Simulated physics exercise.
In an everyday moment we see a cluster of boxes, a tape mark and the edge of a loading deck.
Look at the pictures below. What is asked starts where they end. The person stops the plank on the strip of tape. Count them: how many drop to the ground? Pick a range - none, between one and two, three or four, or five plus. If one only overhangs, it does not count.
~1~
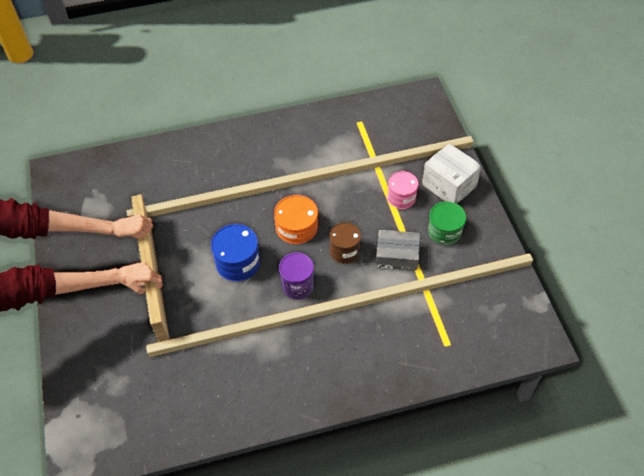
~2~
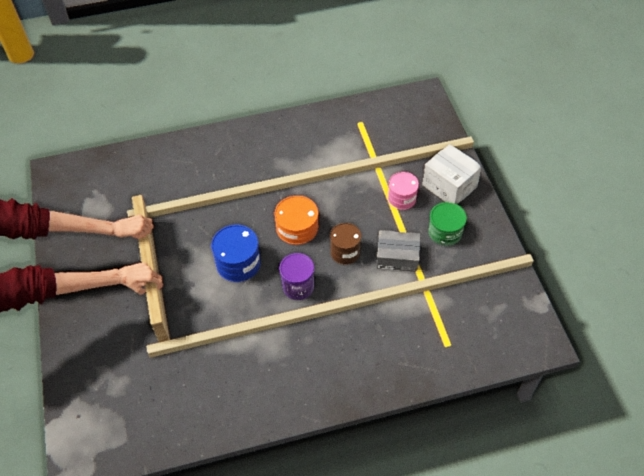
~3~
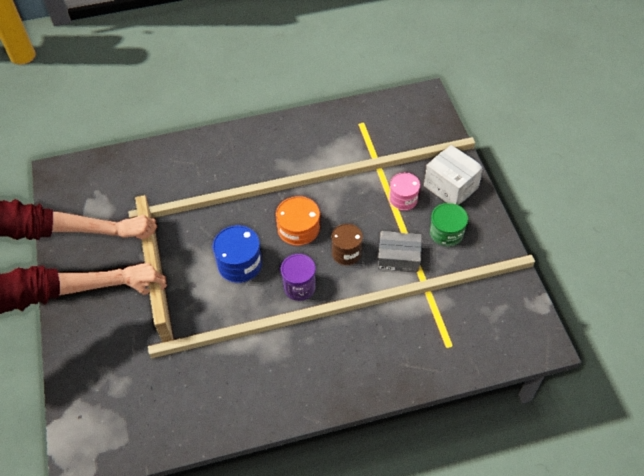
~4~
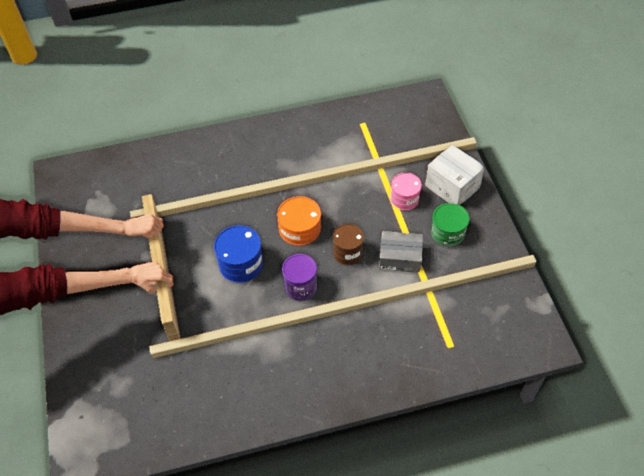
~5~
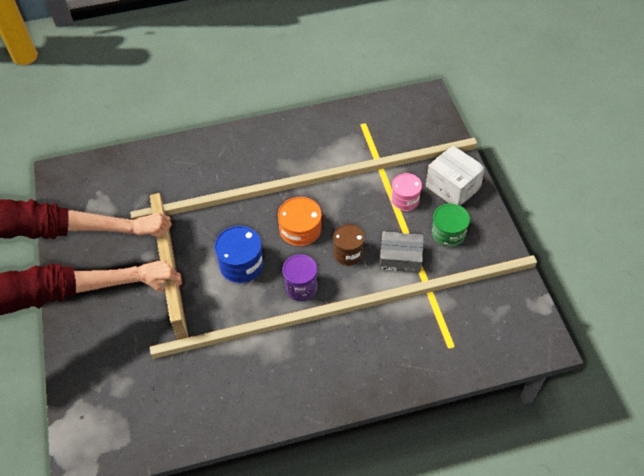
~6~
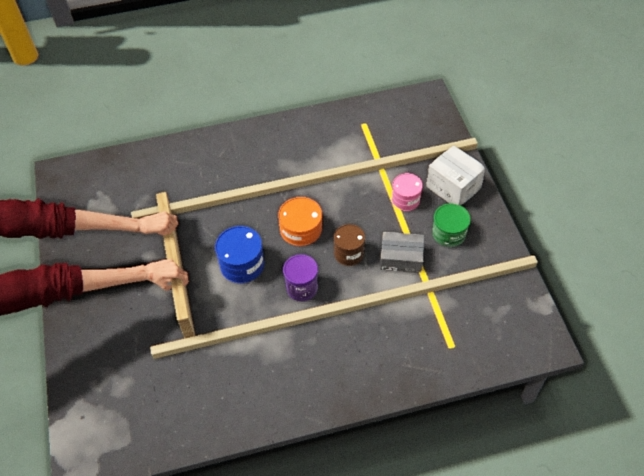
Range: None.
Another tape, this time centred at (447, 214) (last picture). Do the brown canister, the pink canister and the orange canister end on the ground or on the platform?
Per object: Brown canister stays, pink canister stays, orange canister stays.
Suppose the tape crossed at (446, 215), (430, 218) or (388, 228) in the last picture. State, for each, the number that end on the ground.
Per try in turn: 2, 1, 0.
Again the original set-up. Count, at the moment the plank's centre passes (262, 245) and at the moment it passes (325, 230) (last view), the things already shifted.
The count is 2 at the first point and 5 at the second.
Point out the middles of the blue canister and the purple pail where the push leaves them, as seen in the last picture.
About (425, 211), and about (435, 250).
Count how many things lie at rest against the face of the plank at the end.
3 in contact.
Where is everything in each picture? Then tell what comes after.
In the first frame, white parcel (451, 175); green pail (446, 224); pink canister (402, 190); plank (150, 267); tape (399, 223).
In the second frame, green pail (447, 224); blue canister (237, 253).
In the third frame, pink canister (404, 192); purple pail (299, 278).
In the fourth frame, white parcel (455, 177); grey box (401, 252).
In the fifth frame, green pail (450, 226); plank (169, 265).
In the sixth frame, white parcel (456, 177); green pail (451, 226); pink canister (407, 192); plank (175, 264); tape (403, 224).
Soon after, none off yet; white parcel at rest near (456, 177); green pail at rest near (451, 226); pink canister at rest near (407, 192).
At rest, the number that fall off is zero.
